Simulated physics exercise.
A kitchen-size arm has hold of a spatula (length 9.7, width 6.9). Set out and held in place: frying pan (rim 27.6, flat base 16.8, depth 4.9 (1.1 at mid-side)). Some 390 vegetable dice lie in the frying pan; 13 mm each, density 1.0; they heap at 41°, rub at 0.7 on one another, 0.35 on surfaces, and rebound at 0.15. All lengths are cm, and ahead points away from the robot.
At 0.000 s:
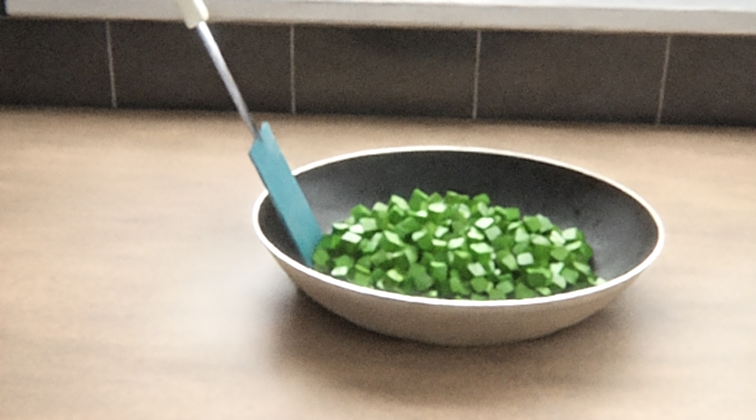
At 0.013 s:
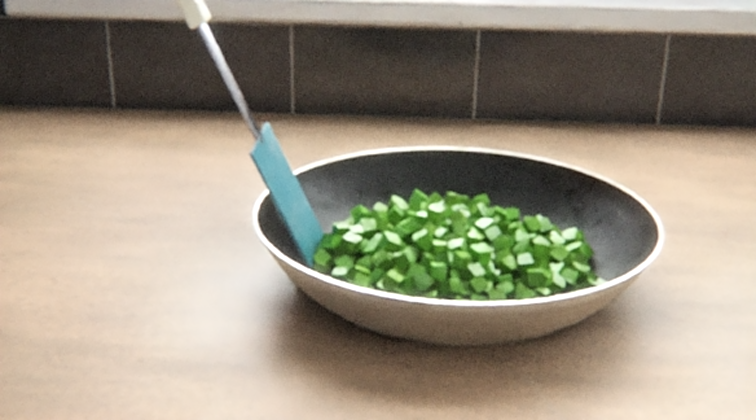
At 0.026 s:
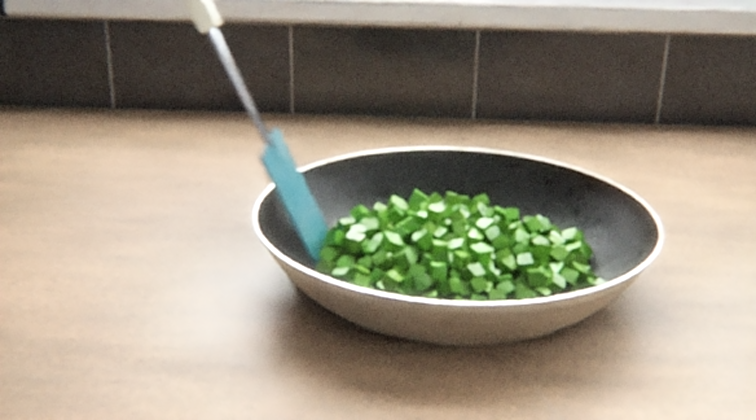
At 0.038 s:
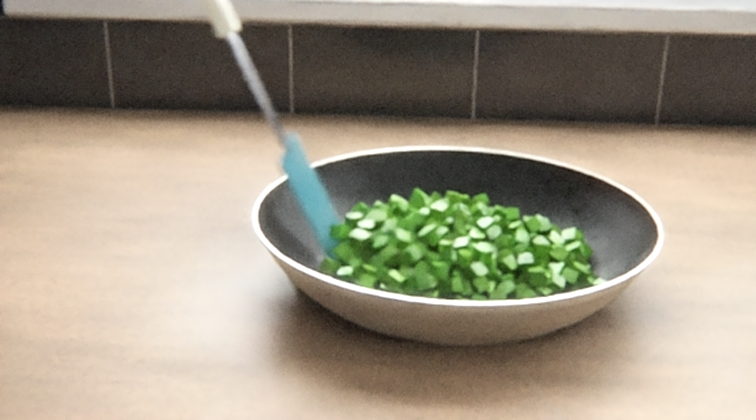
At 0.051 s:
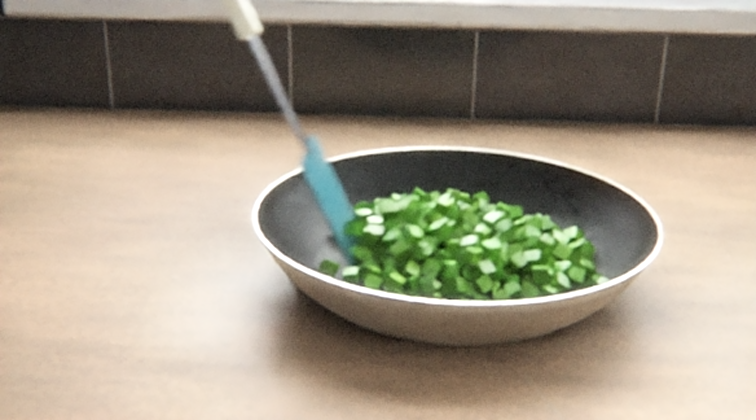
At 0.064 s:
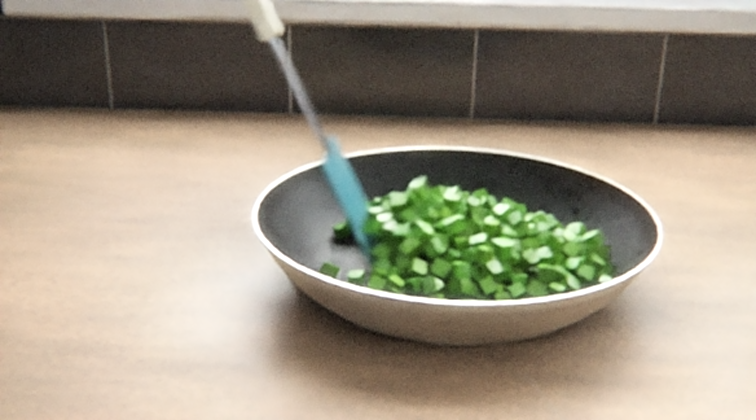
A heap of bright green vegetable dice fills a dark-lined frying pan with a pale rim and outside, seen from slightly above on a light wooden counter before dark tiles. A blue spatula with a metal shaft and whitish handle leans inside the pan's left edge. It barely shifts at first, then slides right, pushing the dice rightward and baring some pan behind it, while the camera stays still.
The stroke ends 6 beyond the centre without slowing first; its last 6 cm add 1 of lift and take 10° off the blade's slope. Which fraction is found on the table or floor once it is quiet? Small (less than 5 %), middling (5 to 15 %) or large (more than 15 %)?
Share on the table or floor: Middling (5 to 15 %).
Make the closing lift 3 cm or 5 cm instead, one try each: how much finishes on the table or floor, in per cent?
Some 10 and 10 per cent.
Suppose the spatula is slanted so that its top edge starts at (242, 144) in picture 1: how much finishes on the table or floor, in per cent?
About 10 per cent.
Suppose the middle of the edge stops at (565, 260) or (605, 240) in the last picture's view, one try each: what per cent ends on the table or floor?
About 20 and 40 per cent.
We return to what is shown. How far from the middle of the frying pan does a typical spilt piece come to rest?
About 20 cm.
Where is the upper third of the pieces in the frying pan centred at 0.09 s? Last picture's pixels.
Near (497, 236).
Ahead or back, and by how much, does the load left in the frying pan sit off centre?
About 4.5 cm ahead.
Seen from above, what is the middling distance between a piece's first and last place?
Some 6 cm.
After 0.09 s, sloping 65°, highest piece 10 above the table; 391 in the frying pan.
After 0.13 s, sloping 62°, highest piece 11 above the table; 390 in the frying pan, 1 on the blade or in flight.
After 0.34 s, sloping 55°, highest piece 6 above the table; 350 in the frying pan, 36 on the table or floor, 5 on the blade or in flight.
After 1.39 s, sloping 55°, highest piece 6 above the table; 350 in the frying pan, 41 on the table or floor.
In the end, 350 in the frying pan, 41 on the table or floor. That is 10 % on the table or floor.
